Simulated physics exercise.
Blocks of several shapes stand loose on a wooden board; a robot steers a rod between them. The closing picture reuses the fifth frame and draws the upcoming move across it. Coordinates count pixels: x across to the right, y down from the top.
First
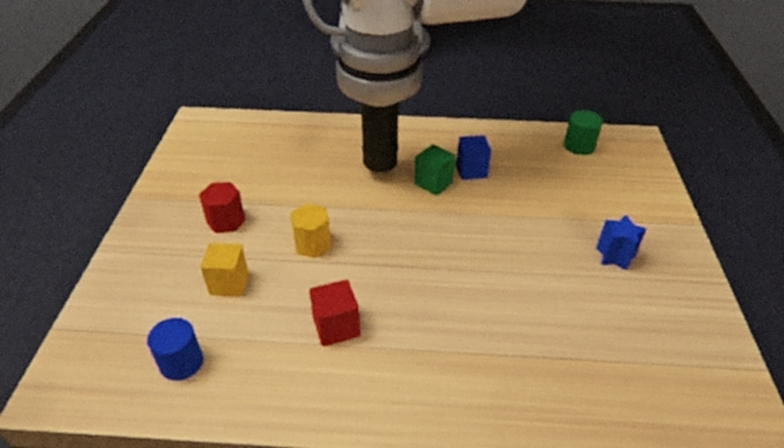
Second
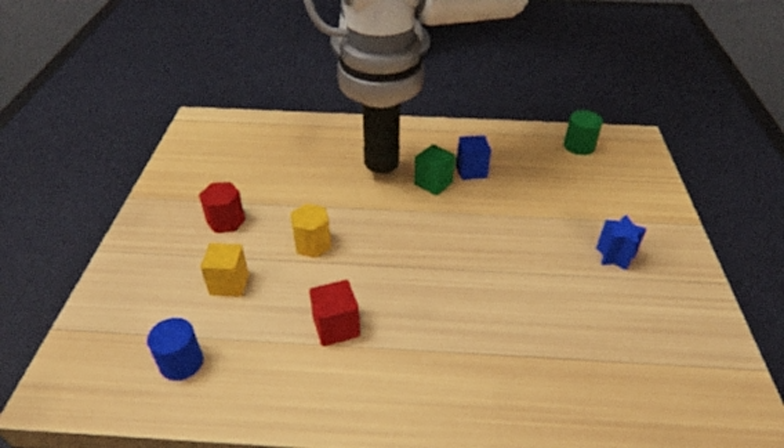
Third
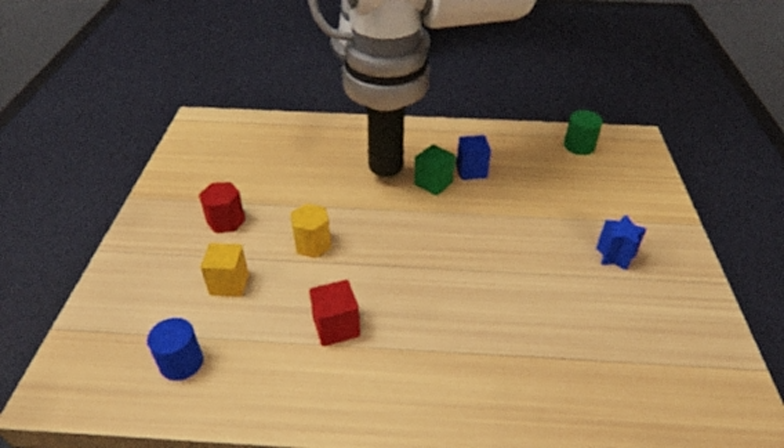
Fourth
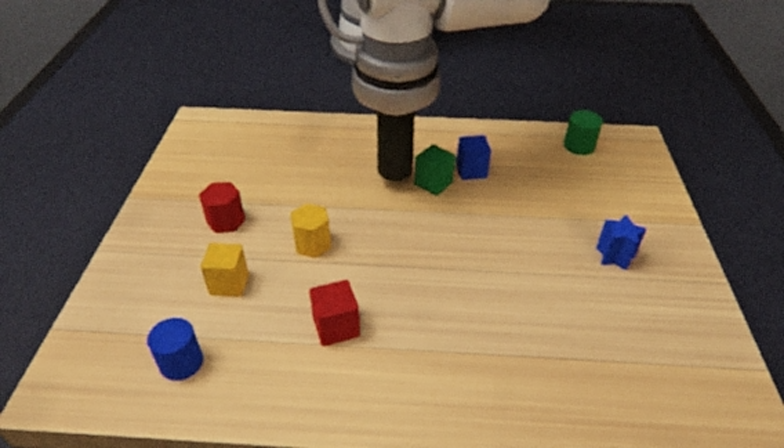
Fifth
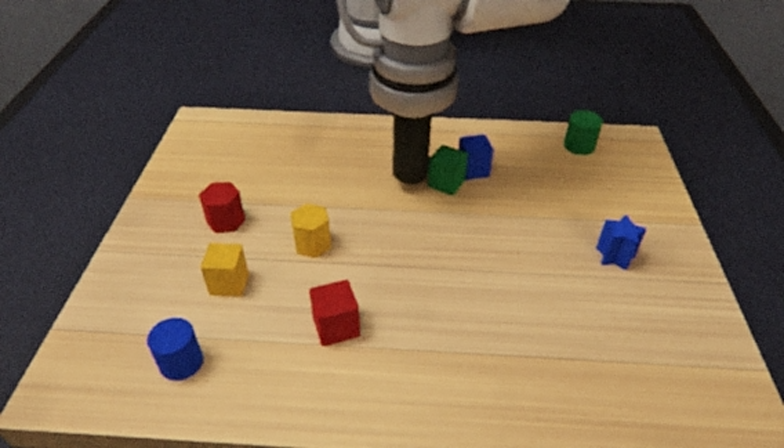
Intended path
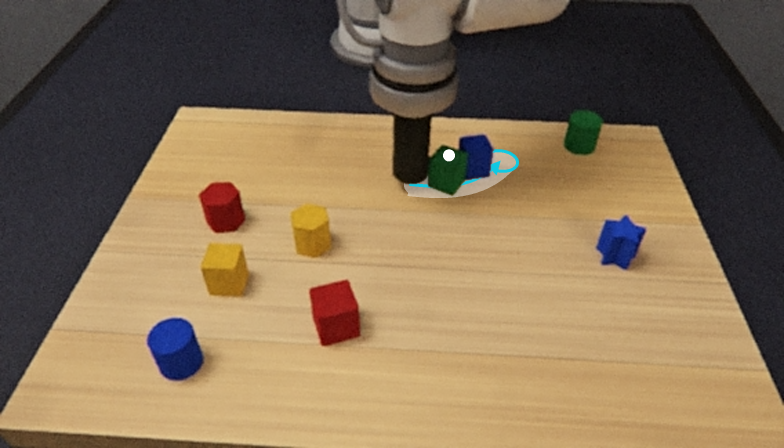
A robot arm holding a black rod above a wooden board of scattered colored blocks moved slowly to the right, then nudged the green cube slightly right, up against the blue one.
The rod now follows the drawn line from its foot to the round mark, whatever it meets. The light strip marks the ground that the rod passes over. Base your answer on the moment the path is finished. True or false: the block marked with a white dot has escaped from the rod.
Verdict: True.
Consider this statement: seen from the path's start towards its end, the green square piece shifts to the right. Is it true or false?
This is true.
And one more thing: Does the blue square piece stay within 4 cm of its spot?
That would be a no.
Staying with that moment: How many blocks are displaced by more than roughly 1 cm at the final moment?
That push would leave two blocks displaced by more than about 1 cm.
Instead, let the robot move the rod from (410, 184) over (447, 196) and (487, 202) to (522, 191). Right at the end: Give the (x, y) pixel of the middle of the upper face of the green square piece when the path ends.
At the end it should sit near (538, 146).
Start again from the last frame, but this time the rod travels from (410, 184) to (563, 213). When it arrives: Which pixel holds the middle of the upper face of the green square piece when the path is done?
Somewhere near (526, 156).
The line goes from (410, 184) through (447, 186) and (480, 177) to (501, 161); the dot is on the green square piece.
The first path, step by step. One third of the way, rod (449, 175); green square piece (486, 158), turned 10° anticlockwise; blue square piece (487, 140), turned 55° anticlockwise.
Two thirds of the way, rod (482, 167); green square piece (517, 158); blue square piece (498, 133), turned 55° anticlockwise.
At the end, rod (502, 150); green square piece (520, 158); blue square piece (518, 119), turned 50° anticlockwise.
